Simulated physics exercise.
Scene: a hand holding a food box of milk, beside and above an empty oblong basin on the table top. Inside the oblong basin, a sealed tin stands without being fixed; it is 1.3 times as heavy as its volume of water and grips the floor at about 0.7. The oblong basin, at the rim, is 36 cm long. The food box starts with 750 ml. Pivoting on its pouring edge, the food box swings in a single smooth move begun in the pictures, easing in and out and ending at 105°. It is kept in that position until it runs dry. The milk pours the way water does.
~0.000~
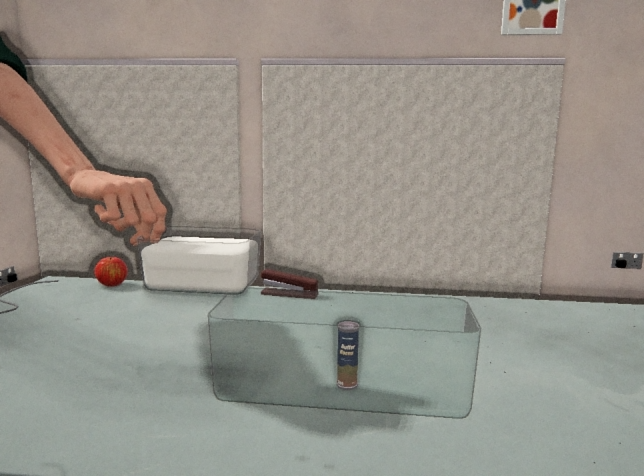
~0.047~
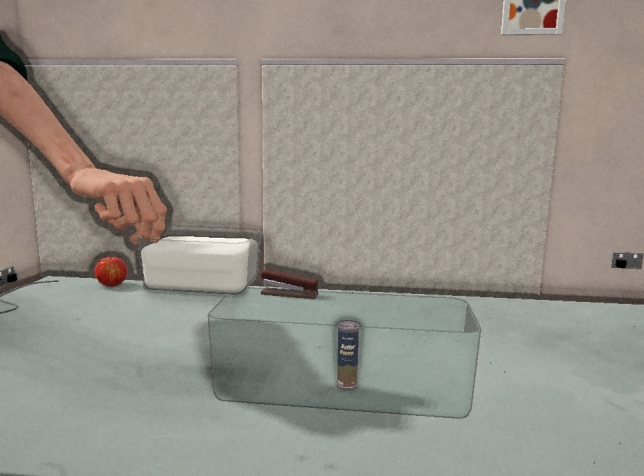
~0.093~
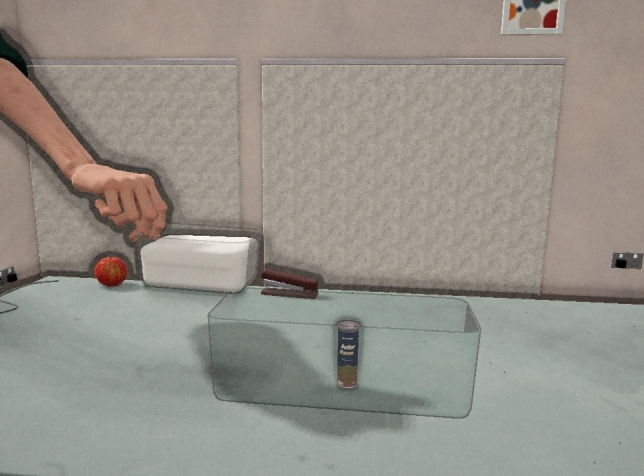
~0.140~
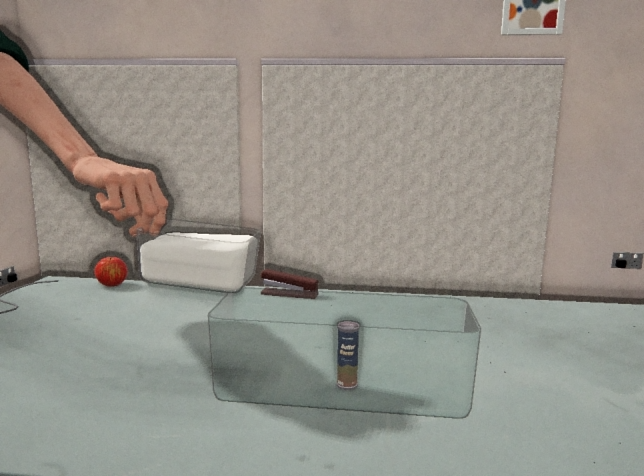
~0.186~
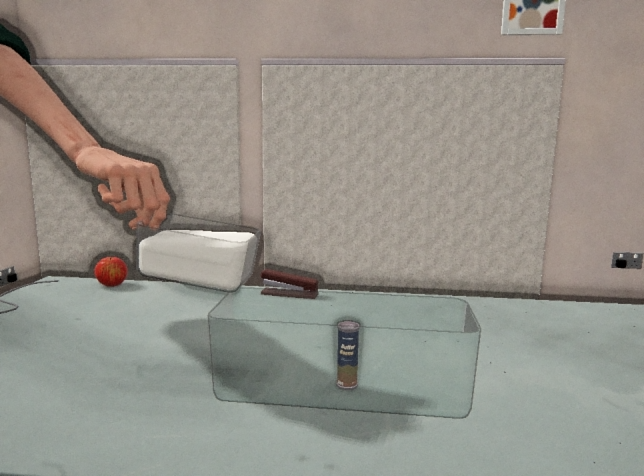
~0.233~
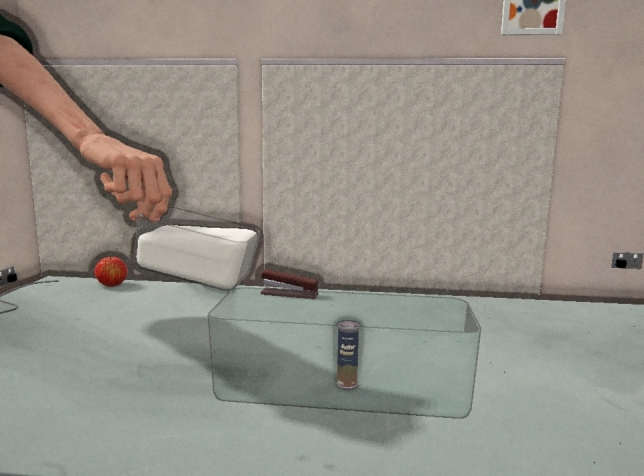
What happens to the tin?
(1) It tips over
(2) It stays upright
It tips over (1).
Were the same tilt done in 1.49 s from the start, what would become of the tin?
In that case the tin does not tip.
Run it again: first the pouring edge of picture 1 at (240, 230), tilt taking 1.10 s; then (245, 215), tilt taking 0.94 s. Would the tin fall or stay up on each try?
Trial 1 - tin stays standing; trial 2 - tin tips.
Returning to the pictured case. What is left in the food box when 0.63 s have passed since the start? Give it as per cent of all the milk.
About 52 per cent.
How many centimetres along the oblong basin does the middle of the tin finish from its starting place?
In the end the tin's centre has shifted about 6.0 centimetres.
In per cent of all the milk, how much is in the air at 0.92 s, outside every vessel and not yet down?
9 per cent or so.
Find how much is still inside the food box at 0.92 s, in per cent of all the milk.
7 per cent or so.
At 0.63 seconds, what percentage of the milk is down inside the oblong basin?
Near 12 in a hundred.
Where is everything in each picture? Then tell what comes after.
In the first picture, it leans 0°; its right rim is at (254, 238); the milk meets the walls at (154, 243) and (253, 247); the oblong basin's rim runs from (221, 303) to (473, 316); the tin's top is at (348, 329).
In the second picture, it leans 1°; its right rim is at (254, 238); the milk meets the walls at (154, 243) and (254, 246).
In the third picture, it leans 2°; its right rim is at (254, 238); the milk meets the walls at (154, 241) and (253, 244).
In the fourth picture, it leans 5°; its right rim is at (254, 238); the milk meets the walls at (153, 239) and (253, 242).
In the fifth picture, it leans 8°; its right rim is at (254, 238); the milk meets the walls at (153, 235) and (253, 240).
In the sixth picture, it leans 12°; its right rim is at (254, 238); the milk meets the walls at (151, 231) and (252, 237).
Then, 0.63 s in, the tilt is 68° and 51 per cent is still to pour; the tin stands where it began.
Then, 0.92 s in, the tilt is 101° and 7 per cent is still to pour; the tin leans 16°.
Then, 1.22 s in, the tilt is 105° and 0 per cent is still to pour; the tin lies on its side.
Then, 1.55 s in, the tilt is 105° and 0 per cent is still to pour; the tin lies on its side.
Finally, the tin lies on its side.
